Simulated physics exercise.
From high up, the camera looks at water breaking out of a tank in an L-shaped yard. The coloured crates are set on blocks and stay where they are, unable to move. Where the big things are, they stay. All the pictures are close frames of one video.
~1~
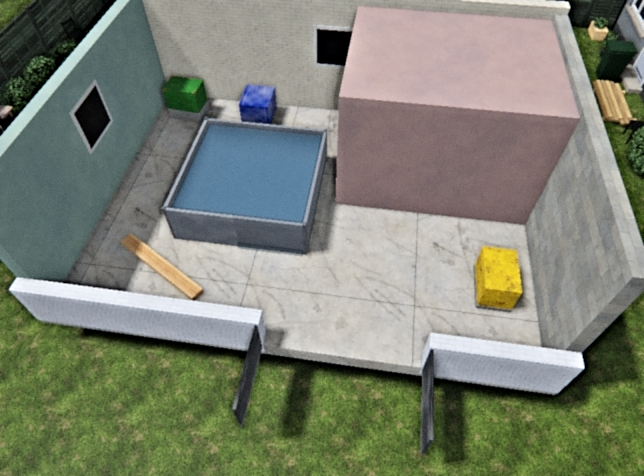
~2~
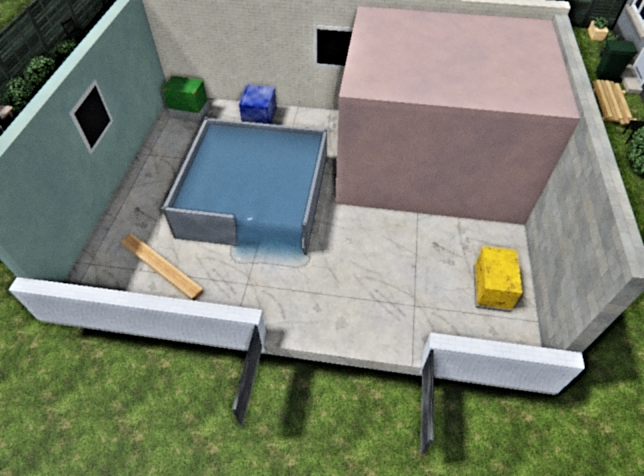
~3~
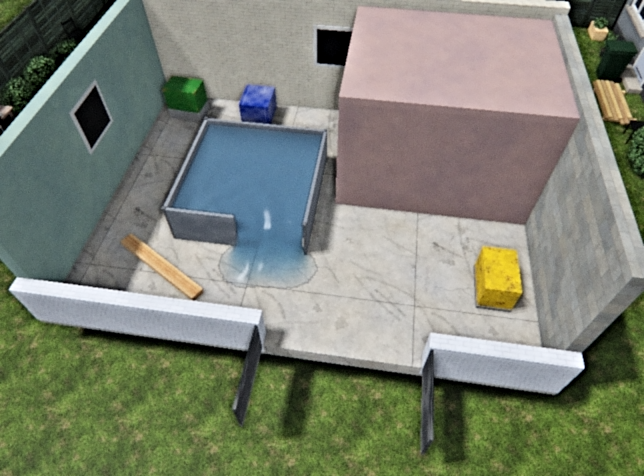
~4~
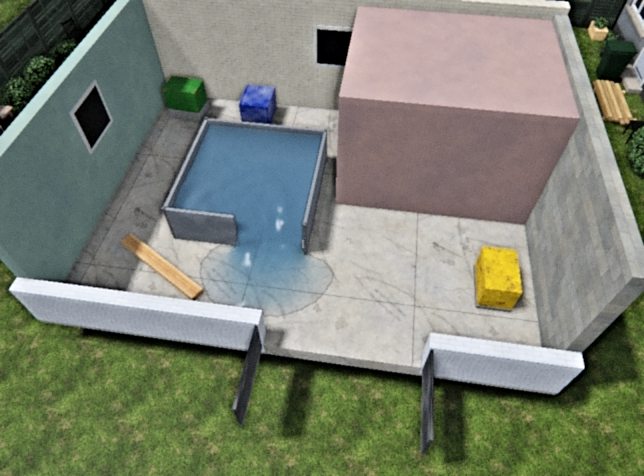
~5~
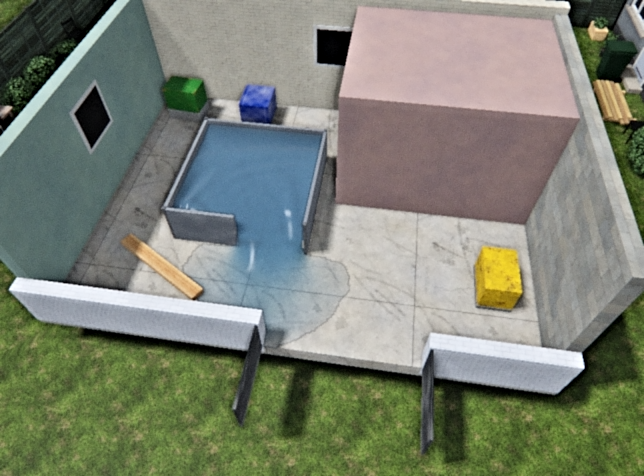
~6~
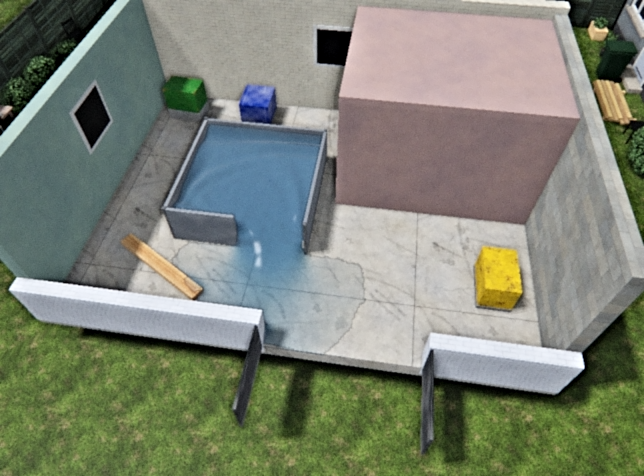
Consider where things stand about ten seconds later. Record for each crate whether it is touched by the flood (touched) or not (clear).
Record: Yellow crate clear, green crate clear, blue crate touched.
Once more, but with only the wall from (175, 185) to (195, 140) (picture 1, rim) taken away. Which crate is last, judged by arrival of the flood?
It's the one in yellow.
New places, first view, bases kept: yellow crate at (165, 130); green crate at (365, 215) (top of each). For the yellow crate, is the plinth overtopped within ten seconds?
Answer: Yellow crate gets flooded.
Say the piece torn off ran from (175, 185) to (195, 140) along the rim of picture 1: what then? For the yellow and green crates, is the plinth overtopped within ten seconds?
As it turns out, the yellow crate gets overtopped, and the green crate gets overtopped.
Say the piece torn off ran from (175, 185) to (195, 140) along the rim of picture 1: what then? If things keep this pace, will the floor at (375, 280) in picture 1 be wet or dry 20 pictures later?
Outcome: Untouched.
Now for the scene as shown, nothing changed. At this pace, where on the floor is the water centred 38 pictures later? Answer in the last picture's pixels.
Roughly (231, 218).
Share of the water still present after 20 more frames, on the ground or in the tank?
About 74 %.
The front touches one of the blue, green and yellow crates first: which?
My answer: The yellow crate.
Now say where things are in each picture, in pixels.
Still water in the tank at (251, 170), in the first picture.
Water pours out at (271, 238) and has run to (234, 254), in the second picture.
Water pours out at (271, 240) and has run to (230, 278), in the third picture.
The front is at a hidden place, out from the gap at (271, 241), in the fourth picture.
Water pours out at (271, 241) and has run to a hidden place, in the fifth picture.
Water pours out at (271, 241) and has run to a hidden place, in the sixth picture.
A moment on, water covers 25 % of the floor; the yellow crate not reached, the green crate not reached, the blue crate not reached.
Next, water covers 35 % of the floor; the yellow crate not reached, the green crate not reached, the blue crate not reached.
Then, water covers 45 % of the floor; the yellow crate water round its plinth, the green crate not reached, the blue crate not reached.
Later, water covers 65 % of the floor; the yellow crate water round its plinth, the green crate water round its plinth, the blue crate water round its plinth.
In the end, water covers 80 % of the floor; the yellow crate stayed above the water, the green crate stayed above the water, the blue crate was topped.
